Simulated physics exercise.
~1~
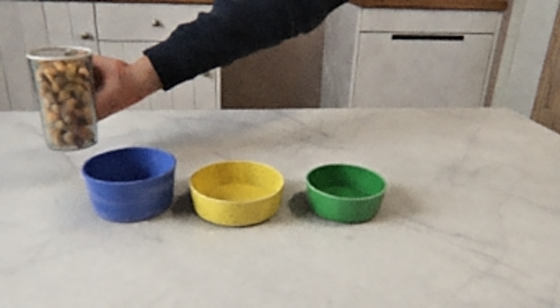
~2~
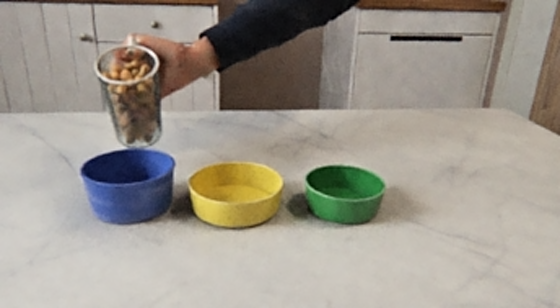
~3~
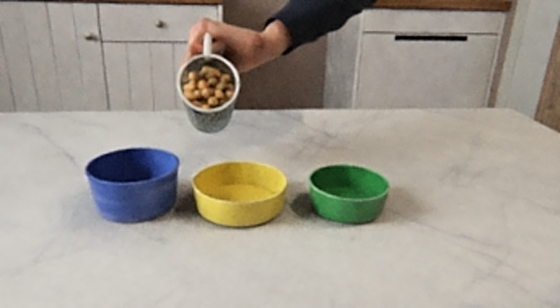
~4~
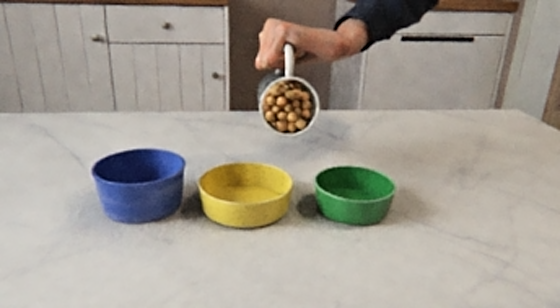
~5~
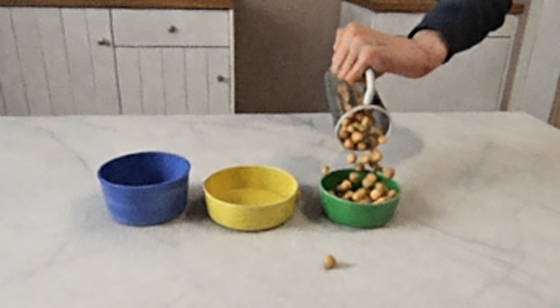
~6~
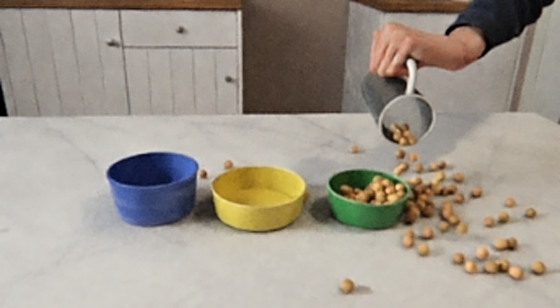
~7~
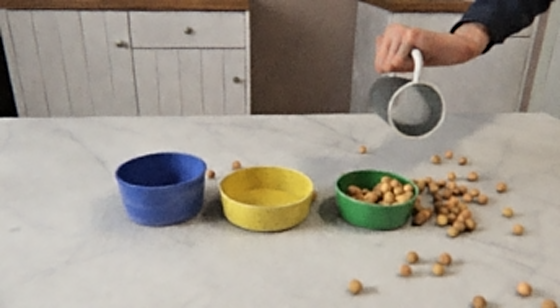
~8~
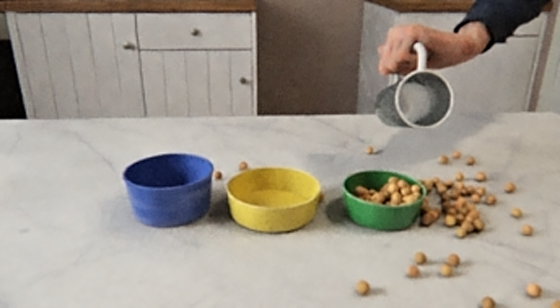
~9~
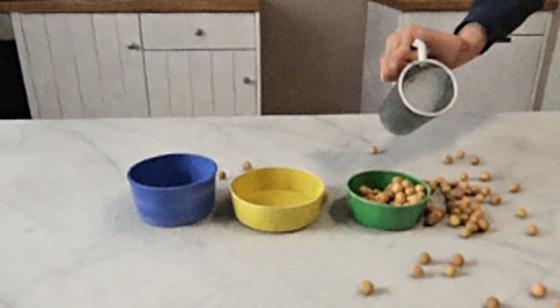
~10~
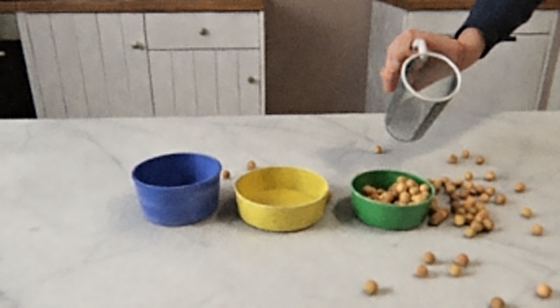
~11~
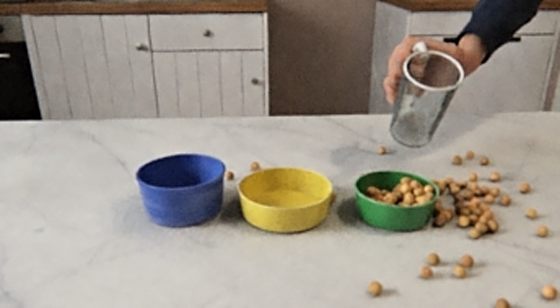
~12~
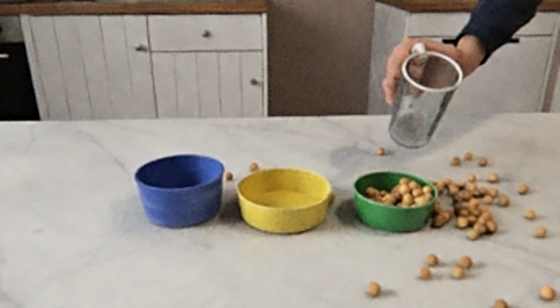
A hand tips wooden beads from a cup into the green dish, spilling many beside it.
